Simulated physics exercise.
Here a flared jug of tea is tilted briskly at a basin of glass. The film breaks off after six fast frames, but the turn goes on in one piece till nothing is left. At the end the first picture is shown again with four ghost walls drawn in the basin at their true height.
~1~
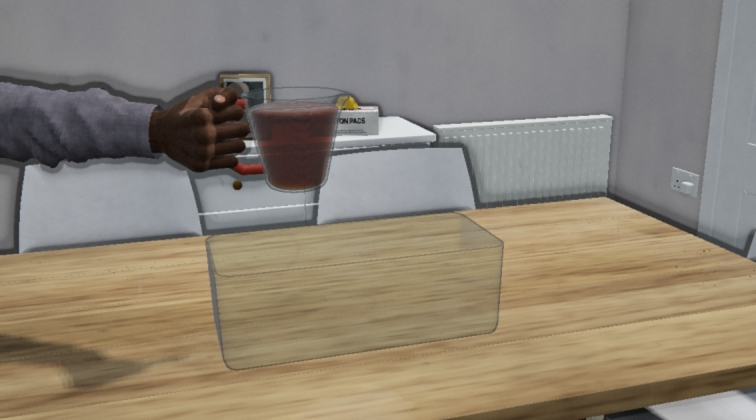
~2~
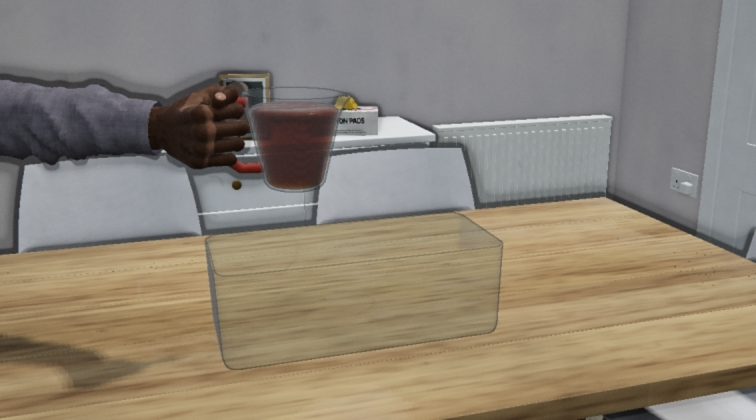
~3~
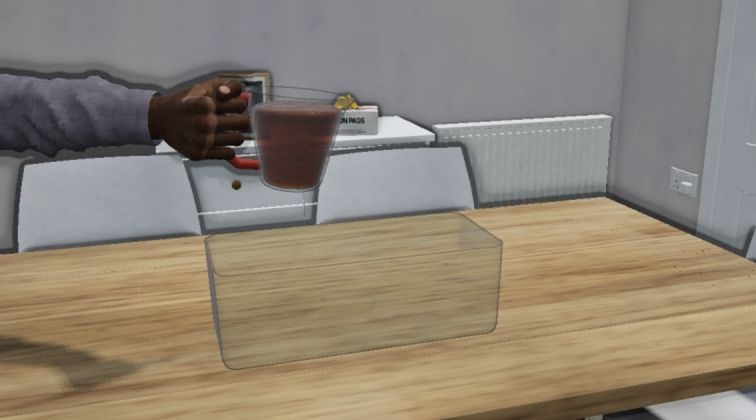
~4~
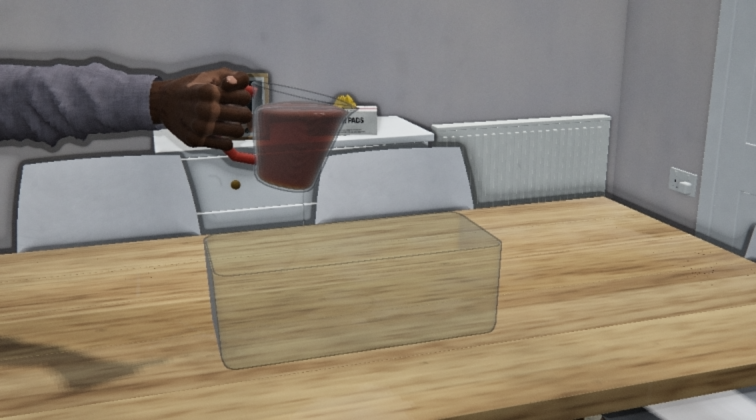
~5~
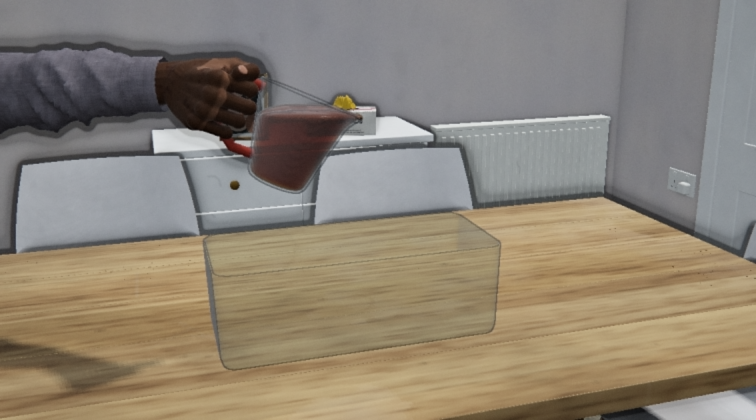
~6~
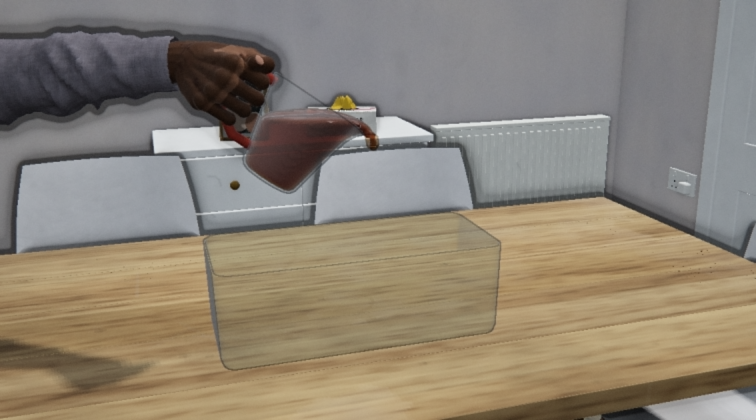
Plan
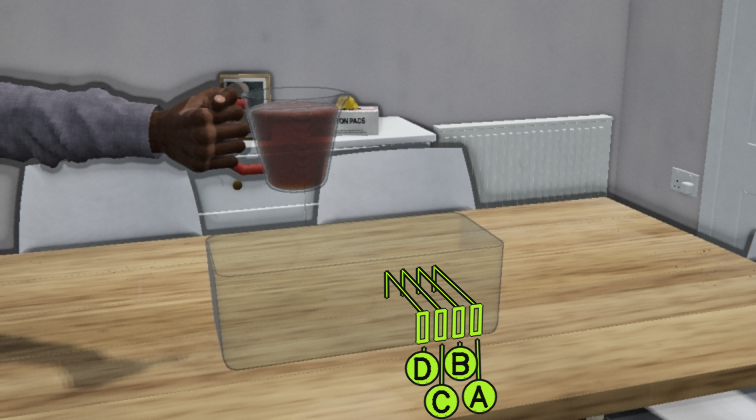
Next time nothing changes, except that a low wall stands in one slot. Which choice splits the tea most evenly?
I would pick position D.
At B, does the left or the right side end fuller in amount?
The left one.
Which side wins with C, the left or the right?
The left one.
On the marked copy, A at (477, 340); B at (459, 342); C at (442, 345); D at (424, 348).
For position A, about 91 % ends left of the wall and 7 % right of it.
For position B, about 92 % ends left of the wall and 6 % right of it.
For position C, about 80 % ends left of the wall and 19 % right of it.
For position D, about 50 % ends left of the wall and 49 % right of it.
